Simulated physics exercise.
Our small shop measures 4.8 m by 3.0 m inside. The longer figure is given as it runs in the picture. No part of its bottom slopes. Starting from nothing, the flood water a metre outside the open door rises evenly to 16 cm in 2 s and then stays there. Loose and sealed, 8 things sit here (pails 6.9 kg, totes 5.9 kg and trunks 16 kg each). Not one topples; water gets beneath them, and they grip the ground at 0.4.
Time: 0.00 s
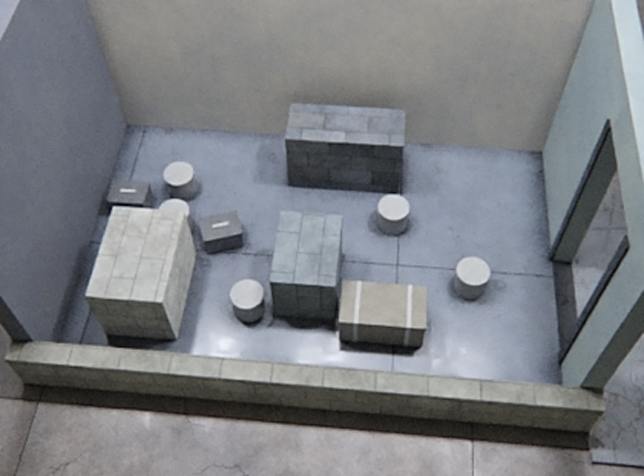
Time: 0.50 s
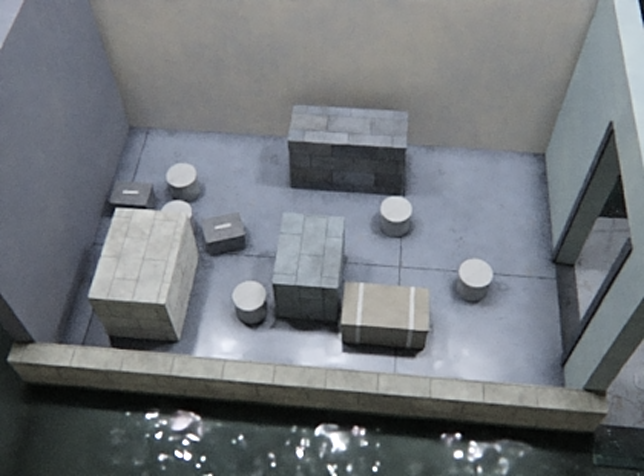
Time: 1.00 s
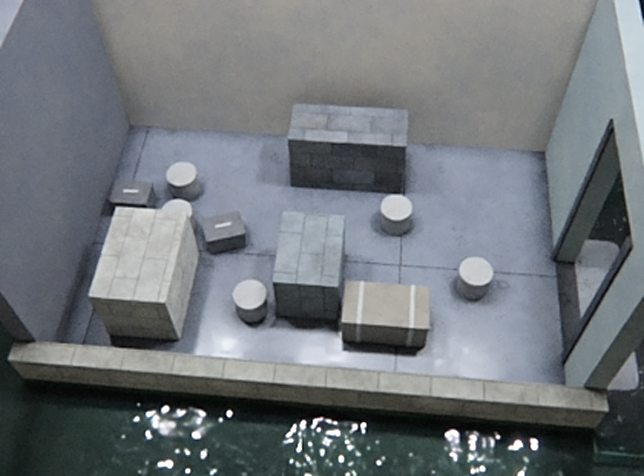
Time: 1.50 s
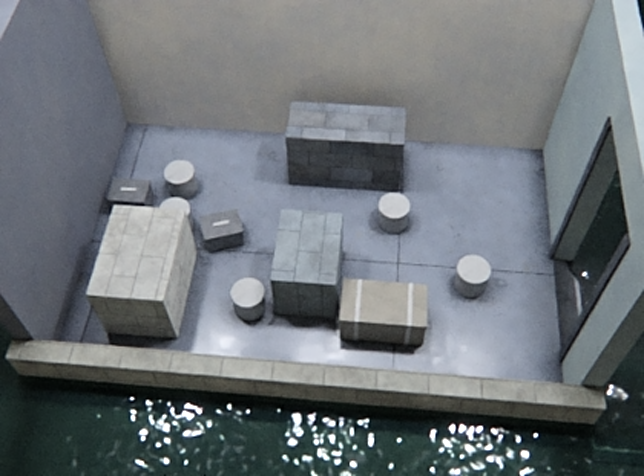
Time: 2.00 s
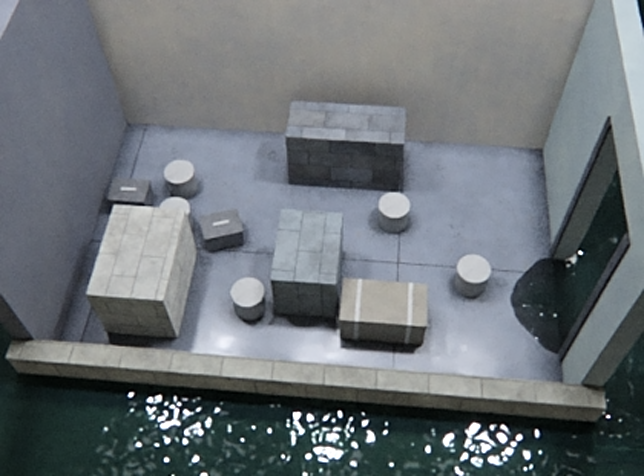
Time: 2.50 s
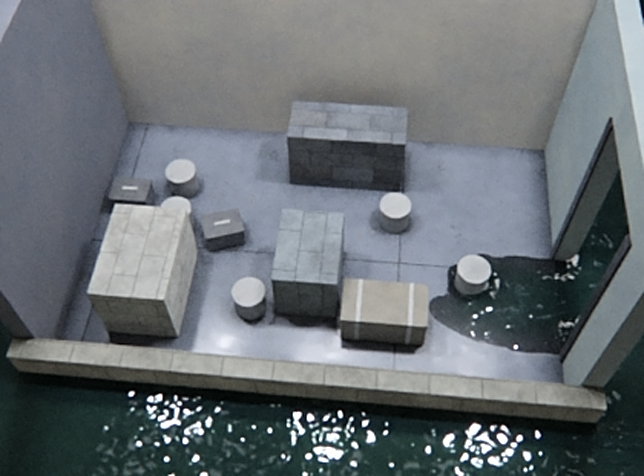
The footage shows a small room holding blocks, boxes and round pails as dark water covers the ground outside the front wall, then enters through the right-hand doorway and spreads across the floor around the nearest pail, while the objects stay still.
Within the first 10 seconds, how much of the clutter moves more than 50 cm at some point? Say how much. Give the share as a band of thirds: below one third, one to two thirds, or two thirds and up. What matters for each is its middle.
The moved portion falls short of a third.
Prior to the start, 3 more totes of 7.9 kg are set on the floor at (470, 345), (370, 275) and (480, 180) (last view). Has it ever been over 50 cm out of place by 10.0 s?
For each in turn I get a greater distance, a greater distance and a smaller distance.
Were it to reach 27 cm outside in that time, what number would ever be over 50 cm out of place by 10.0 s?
The count would be 7.
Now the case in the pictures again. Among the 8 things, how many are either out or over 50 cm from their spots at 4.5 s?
I make it 1.
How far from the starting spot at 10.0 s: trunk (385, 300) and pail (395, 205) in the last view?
The first is 40 cm from its start, the second 140 cm.
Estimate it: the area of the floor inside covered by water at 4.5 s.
Wet area: Approx. 7.0 m2.
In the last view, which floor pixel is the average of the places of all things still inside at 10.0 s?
Averaged position, last view: Near pixel (232, 241).
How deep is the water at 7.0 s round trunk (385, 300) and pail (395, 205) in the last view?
Depths: Near 8 cm, then near 5 cm.
After 3.5 s 1 of 8 are over 50 cm from their spots; 0 afloat.
After 4.5 s 1 of 8 are over 50 cm from their spots; 1 afloat.
After 7.0 s 2 of 8 are over 50 cm from their spots; 1 afloat.
After 10.0 s 2 of 8 are over 50 cm from their spots, and 2 have been at some point; 3 afloat.
